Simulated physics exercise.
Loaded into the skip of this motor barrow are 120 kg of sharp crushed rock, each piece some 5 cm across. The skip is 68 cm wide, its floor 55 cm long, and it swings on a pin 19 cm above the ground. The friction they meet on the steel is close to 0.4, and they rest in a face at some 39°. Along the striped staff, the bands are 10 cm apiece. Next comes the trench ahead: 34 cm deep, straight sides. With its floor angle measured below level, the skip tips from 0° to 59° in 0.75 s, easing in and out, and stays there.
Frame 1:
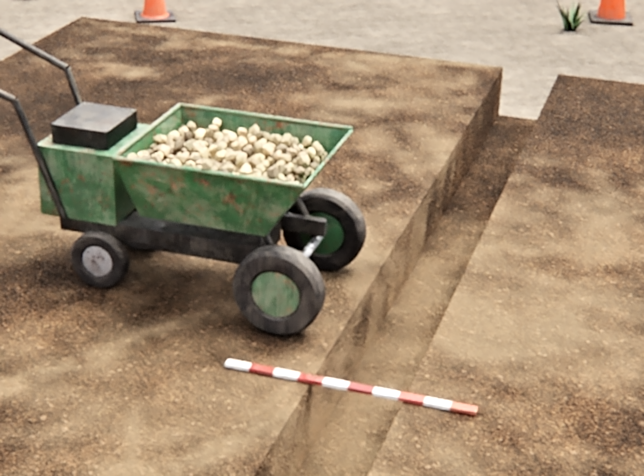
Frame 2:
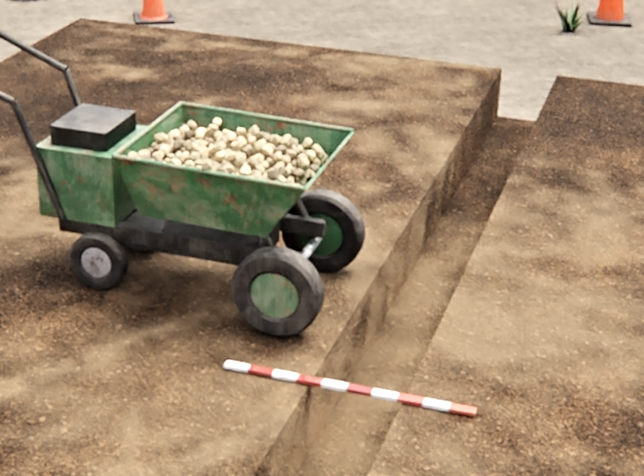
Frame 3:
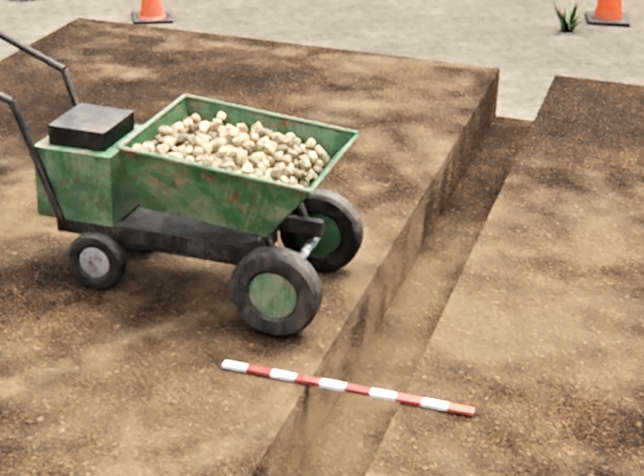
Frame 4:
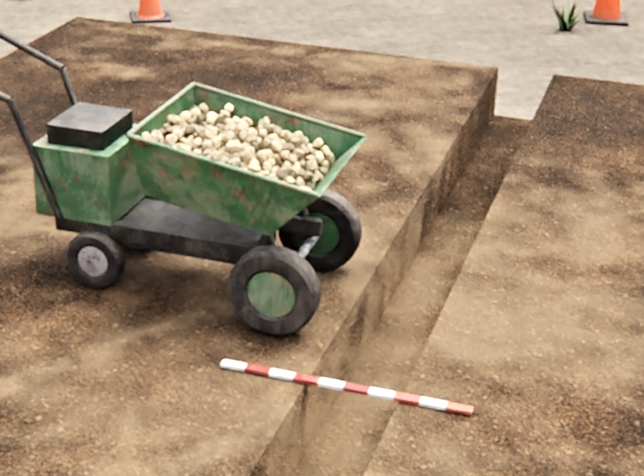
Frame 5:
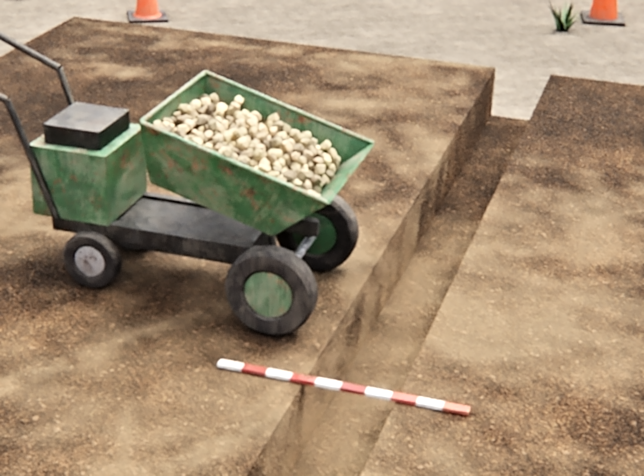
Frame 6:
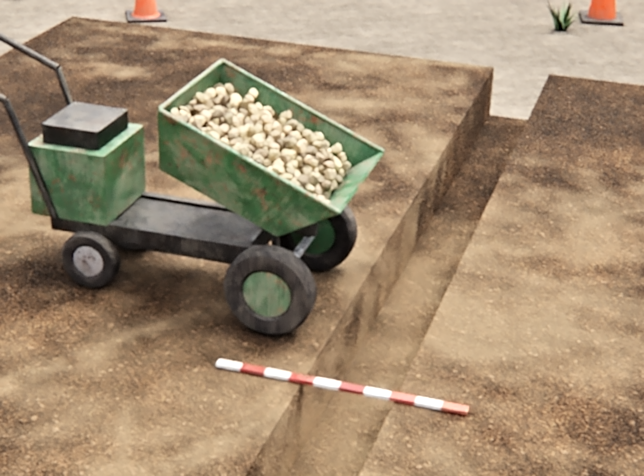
A green motor barrow loaded with pale crushed rock stood beside a narrow trench, and its skip slowly tilted up at the back, lowering its front lip toward the right while the wheels stayed put.
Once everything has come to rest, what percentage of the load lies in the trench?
13 %.
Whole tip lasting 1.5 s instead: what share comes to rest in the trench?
Around 15 per cent would end in the trench.
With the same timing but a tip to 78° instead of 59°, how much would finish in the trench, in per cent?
In that case near 35 per cent.
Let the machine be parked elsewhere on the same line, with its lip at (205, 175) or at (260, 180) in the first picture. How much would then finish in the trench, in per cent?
First place roughly 35%, second roughly 30%.
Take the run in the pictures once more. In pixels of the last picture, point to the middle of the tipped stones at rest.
Look at roughly (457, 324).
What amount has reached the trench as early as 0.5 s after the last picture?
About 5 per cent by then.
Then, 0.2 s after the last picture the floor is at 50°, 100 % in the skip; the foremost stones are at (371, 219).
Then, 0.5 s after the last picture the floor is at 59°, 92 % in the skip, 5 % in the trench, 3 % past the trench; the foremost stones are at (451, 313).
Then, 0.9 s after the last picture the floor is at 59°, 67 % in the skip, 7 % in the trench, 26 % past the trench; the foremost stones are at (557, 354).
Then, 2.8 s after the last picture the floor is at 59°, 59 % in the skip, 13 % in the trench, 27 % past the trench; the foremost stones are at (643, 347).
